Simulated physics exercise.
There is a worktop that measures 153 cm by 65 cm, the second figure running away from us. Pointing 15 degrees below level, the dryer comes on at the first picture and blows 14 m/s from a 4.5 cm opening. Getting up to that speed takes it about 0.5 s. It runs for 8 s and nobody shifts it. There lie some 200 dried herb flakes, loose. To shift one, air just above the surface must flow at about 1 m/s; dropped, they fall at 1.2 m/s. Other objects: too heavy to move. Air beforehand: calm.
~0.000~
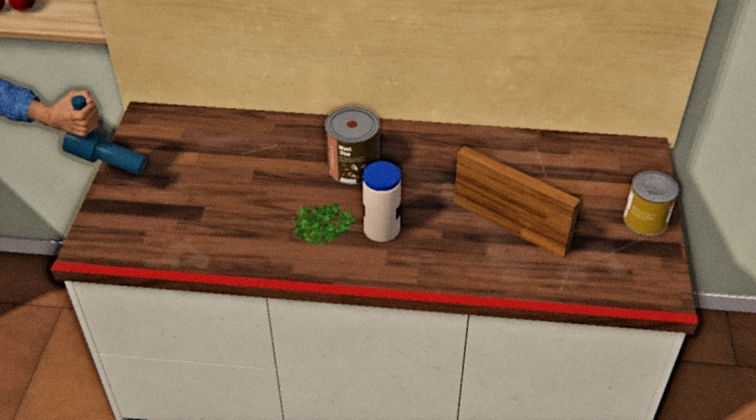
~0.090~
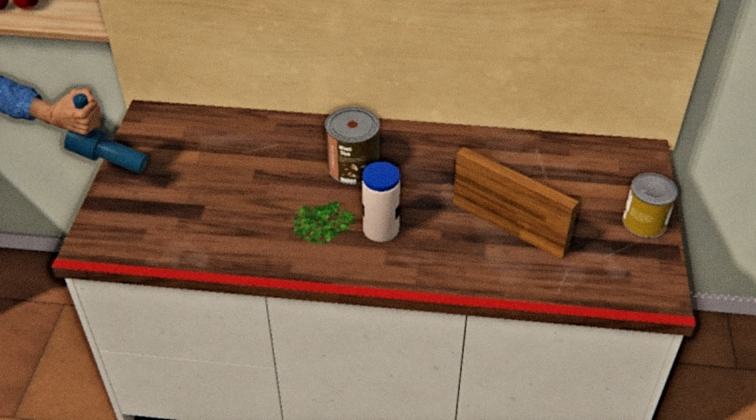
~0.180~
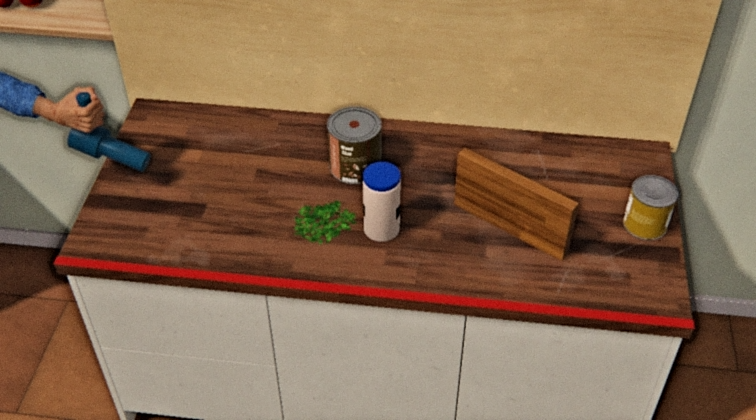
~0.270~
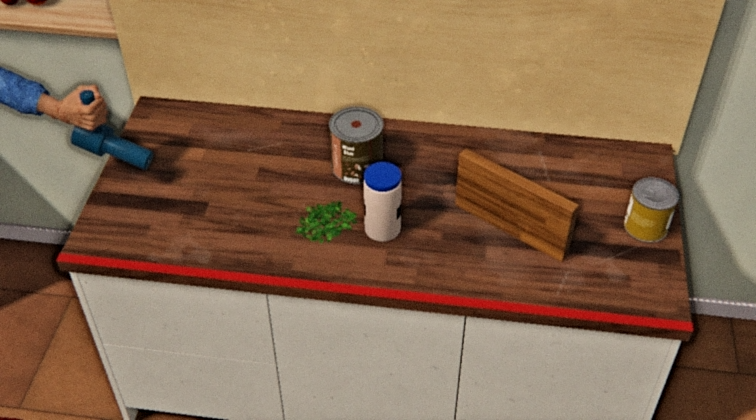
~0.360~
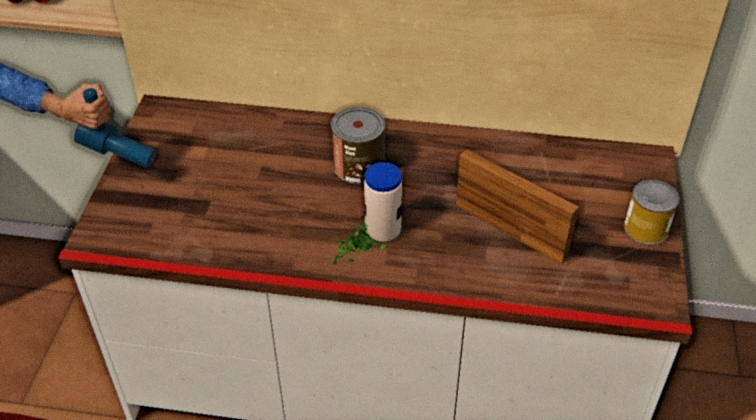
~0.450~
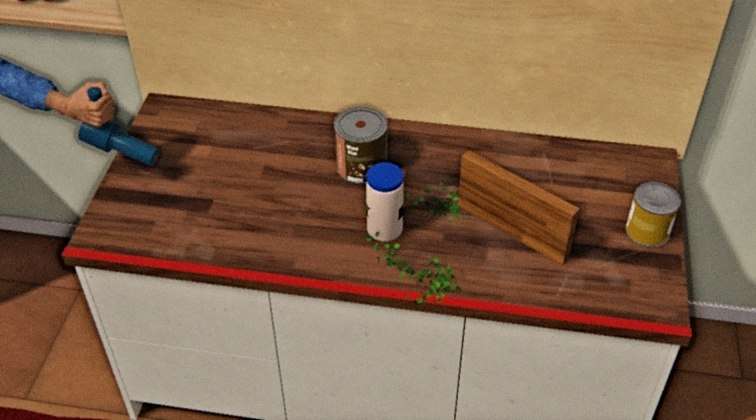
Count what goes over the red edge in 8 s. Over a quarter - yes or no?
Over a quarter: Yes.
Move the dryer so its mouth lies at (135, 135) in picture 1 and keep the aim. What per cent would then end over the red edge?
It would come out near 100 in a hundred.
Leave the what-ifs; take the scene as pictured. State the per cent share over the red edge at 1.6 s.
About 60 %.
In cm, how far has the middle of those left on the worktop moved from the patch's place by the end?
That works out close to 80 centimetres.
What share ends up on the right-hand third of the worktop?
About 15 %.
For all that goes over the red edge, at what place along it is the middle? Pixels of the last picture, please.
(478, 309).
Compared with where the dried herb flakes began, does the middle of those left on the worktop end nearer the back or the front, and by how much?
Shift: Towards the far edge, some 35 cm.
After 1.6 s, 30 % are on the move or not yet settled, 56 % are over the red edge; the middle of those still in play is near (607, 167).
After 2.6 s, 18 % are on the move or not yet settled, 56 % are over the red edge; the middle of those still in play is near (610, 160).
After 4.4 s, 13 % are on the move or not yet settled, 56 % are over the red edge; the middle of those still in play is near (607, 162).
After 8.0 s, at the end, 56 % are over the red edge.
